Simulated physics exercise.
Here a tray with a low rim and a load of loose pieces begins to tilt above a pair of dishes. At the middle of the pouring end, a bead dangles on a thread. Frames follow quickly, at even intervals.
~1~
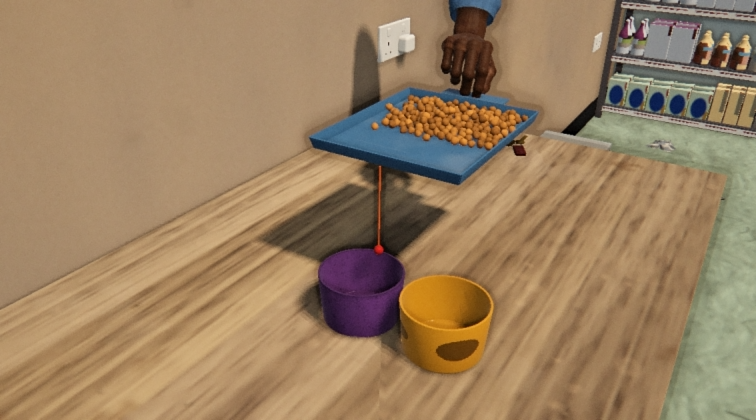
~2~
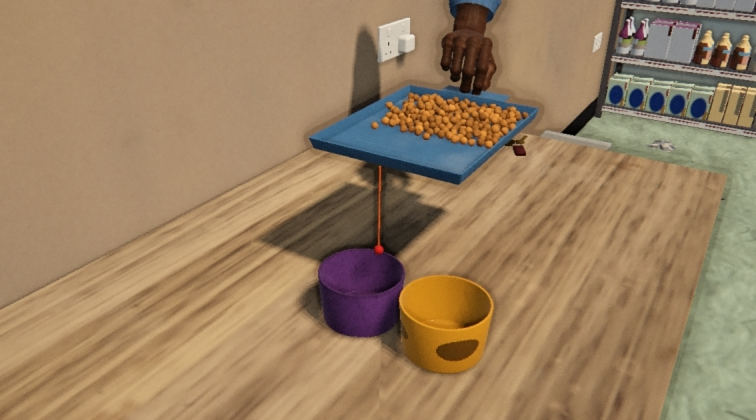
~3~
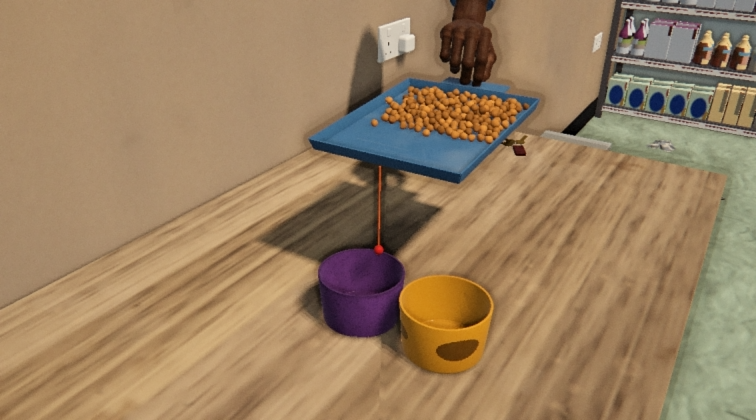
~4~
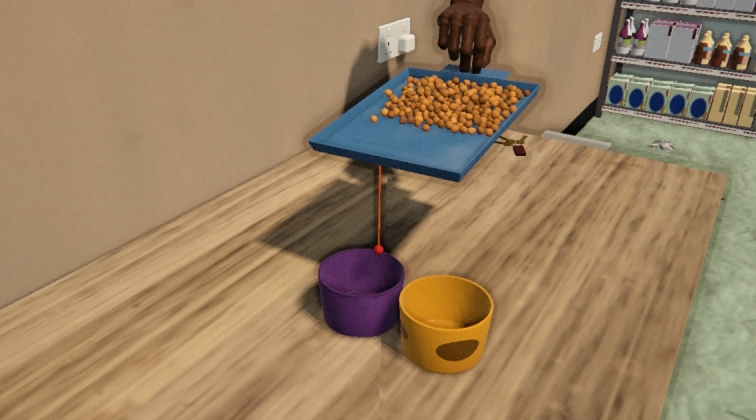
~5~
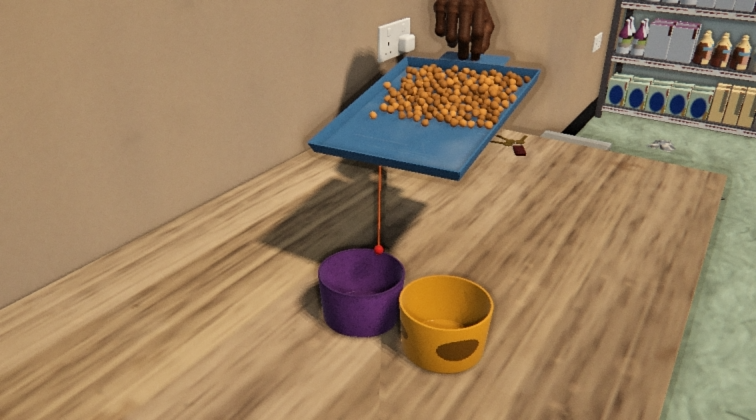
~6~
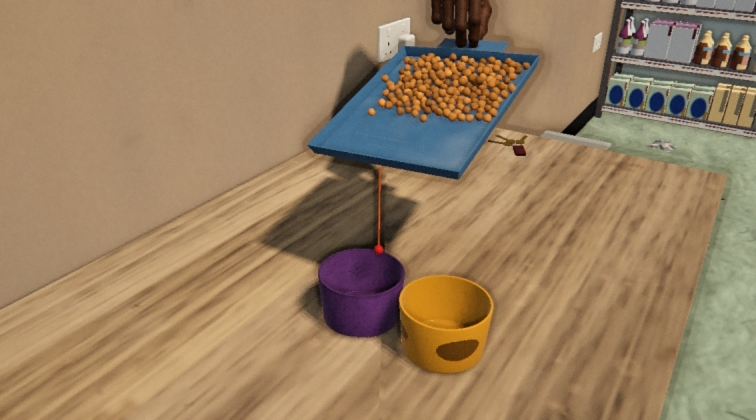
On a wooden counter beside store shelves, a blue tray of roasted chickpeas sits level above a purple dish and an orange one, a red bead hanging beneath. A hand at the far end gradually raises that side, and the tray slants toward the dishes, its left corner lowest, while the dishes stay still.
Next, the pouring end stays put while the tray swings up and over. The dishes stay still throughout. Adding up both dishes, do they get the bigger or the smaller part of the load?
They get the smaller part.
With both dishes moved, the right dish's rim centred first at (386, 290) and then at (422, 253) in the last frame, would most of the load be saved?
For the two tries in order: Exceeding half, not as much as half.
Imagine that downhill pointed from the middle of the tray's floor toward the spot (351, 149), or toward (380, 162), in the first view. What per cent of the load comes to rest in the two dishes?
30 and 60 per cent, in that order.
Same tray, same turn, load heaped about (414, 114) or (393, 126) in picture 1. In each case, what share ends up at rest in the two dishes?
It would be 40 in a hundred, and then 30 in a hundred.
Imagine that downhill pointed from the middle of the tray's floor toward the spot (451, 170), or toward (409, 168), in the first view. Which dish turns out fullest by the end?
So, first the right-side one, then the right-side one.
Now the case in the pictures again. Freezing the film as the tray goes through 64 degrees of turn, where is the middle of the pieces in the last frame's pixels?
Look close to (349, 152) in the last picture.
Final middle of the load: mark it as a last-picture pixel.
Close to (327, 314) in the last view.
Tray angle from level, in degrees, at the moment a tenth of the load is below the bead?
That would be about 65 degrees from level.
Soon, tray tipped steeply; about two thirds on the tray; a stray few in the right dish; a small part in the left dish; a small part outside both; about a quarter in the air.
A while on, tray tipped past a quarter turn; about half on the tray; a stray few in the right dish; a small part in the left dish; about a third outside both; a small part in the air.
Towards the end, tray tipped past a quarter turn; a stray few in the right dish; about a third in the left dish; about two thirds outside both; a stray few in the air.
Finally, tray tipped past a quarter turn; a stray few in the right dish; about a third in the left dish; about two thirds outside both; a stray few in the air.
